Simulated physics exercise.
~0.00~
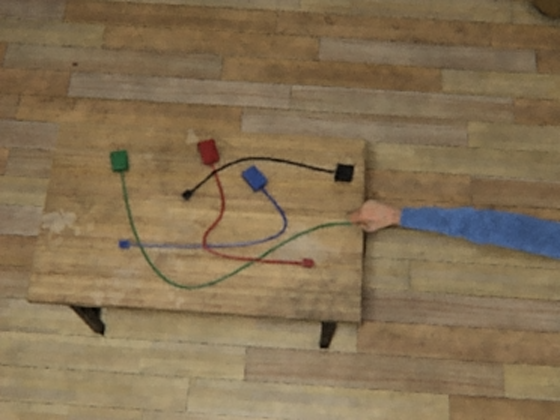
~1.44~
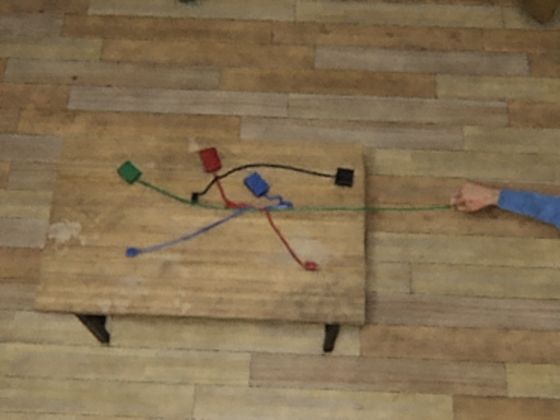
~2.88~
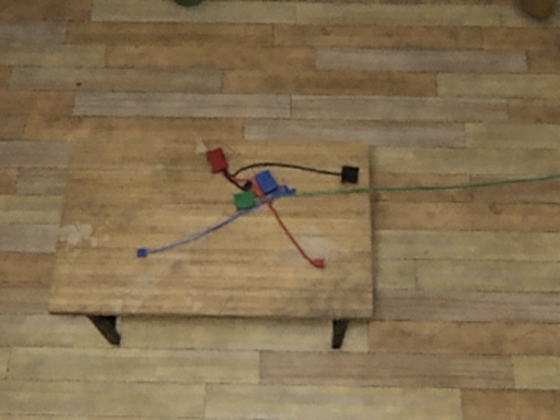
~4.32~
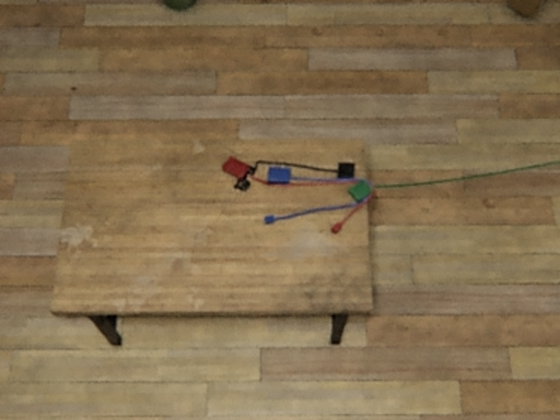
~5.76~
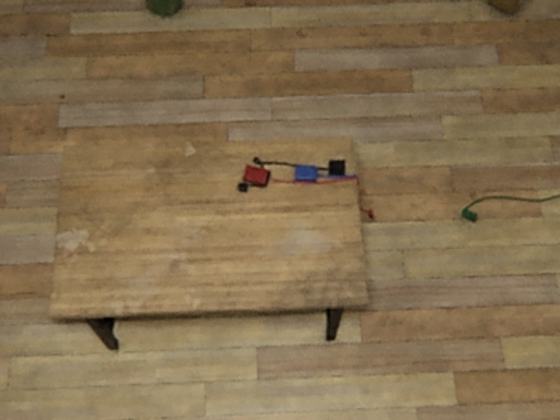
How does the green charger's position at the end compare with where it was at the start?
At the start the green charger lies on the upper left part of the wooden table. By the end it is off the table, out beyond the right edge.
